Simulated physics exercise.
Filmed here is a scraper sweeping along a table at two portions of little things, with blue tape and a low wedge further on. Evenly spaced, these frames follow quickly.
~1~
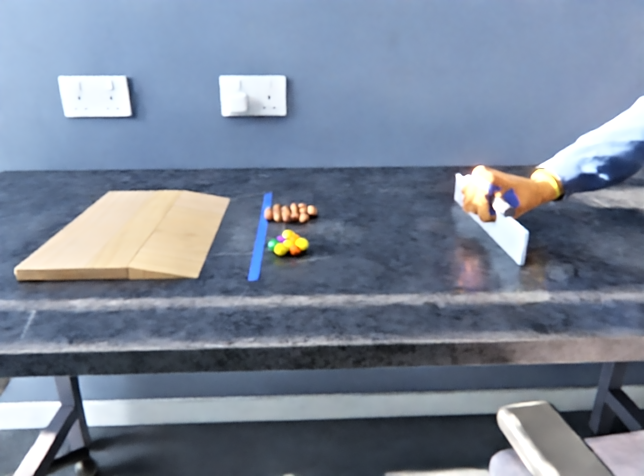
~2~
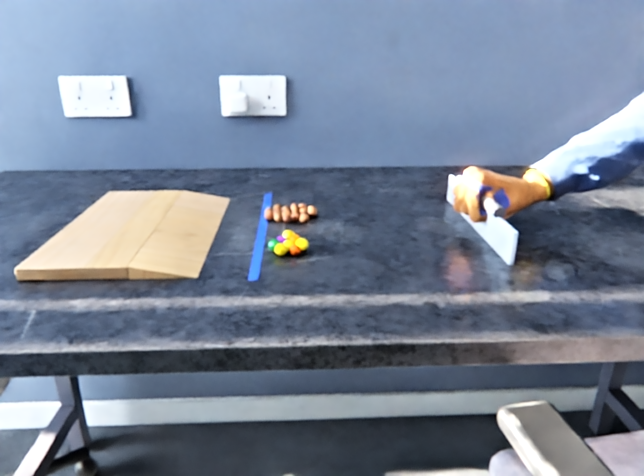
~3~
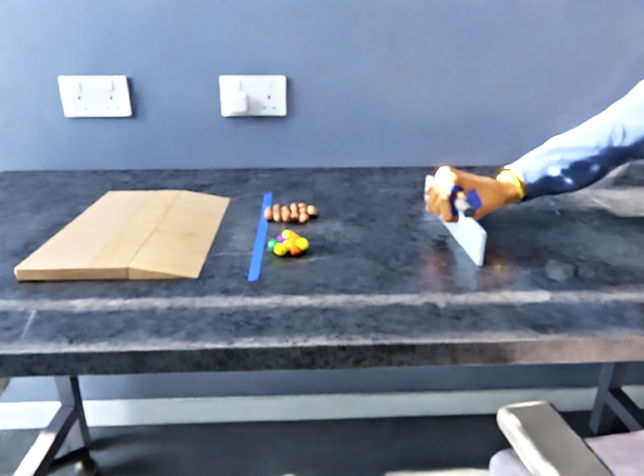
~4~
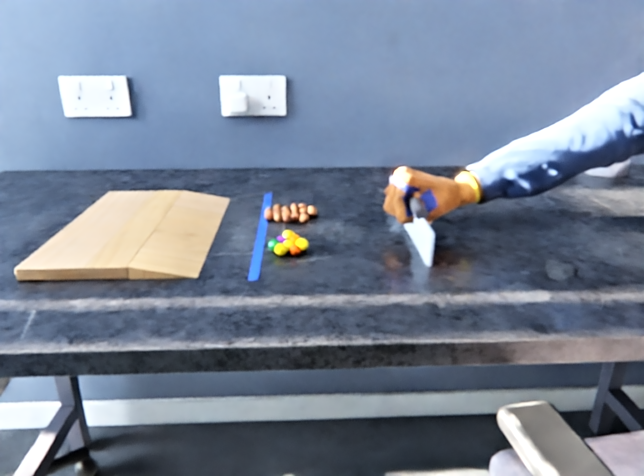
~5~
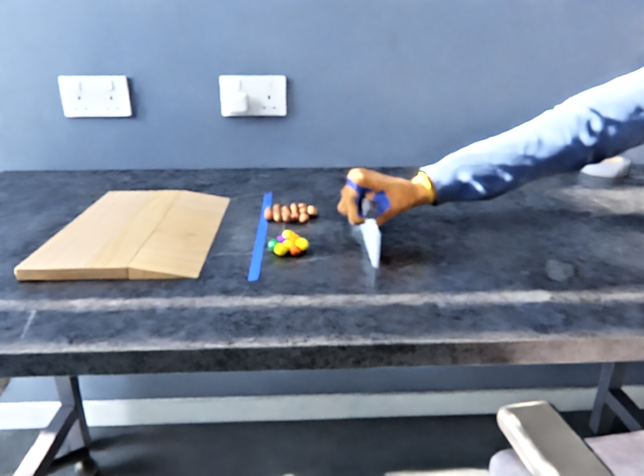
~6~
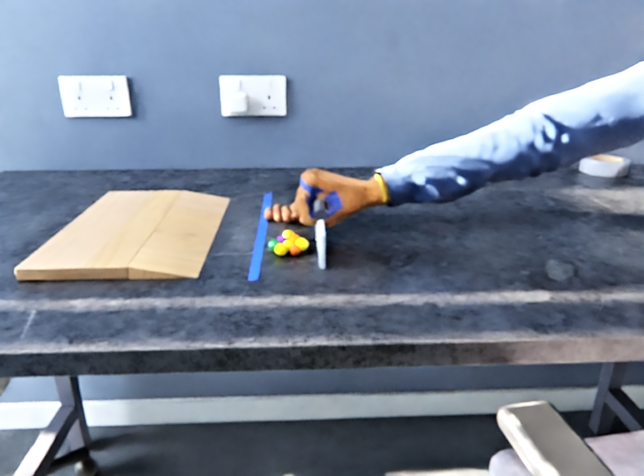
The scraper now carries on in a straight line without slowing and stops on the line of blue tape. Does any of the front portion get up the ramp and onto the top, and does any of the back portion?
For the front portion, yes; for the back portion, yes.
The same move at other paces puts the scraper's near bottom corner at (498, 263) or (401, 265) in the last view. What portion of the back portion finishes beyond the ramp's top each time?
It comes out at around 0 per cent for the first one and around 10 per cent for the other.
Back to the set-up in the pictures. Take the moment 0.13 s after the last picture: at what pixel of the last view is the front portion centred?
Its centre is near (171, 241).
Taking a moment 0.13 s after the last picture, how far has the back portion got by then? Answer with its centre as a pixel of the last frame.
Roughly (217, 214).
Then, 0.05 s on from there, scraper still moving, near (278, 201); front portion the whole lot short of the ramp; back portion the whole lot short of the ramp.
Then, 0.13 s on from there, scraper stopped at the blue tape; front portion the whole lot on the ramp; back portion near half on the ramp, near half short of the ramp.
Then, 0.41 s on from there, scraper stopped at the blue tape; front portion the whole lot past the top; back portion the whole lot past the top.
In the end, scraper stopped at the blue tape; front portion the whole lot past the top; back portion the whole lot past the top.
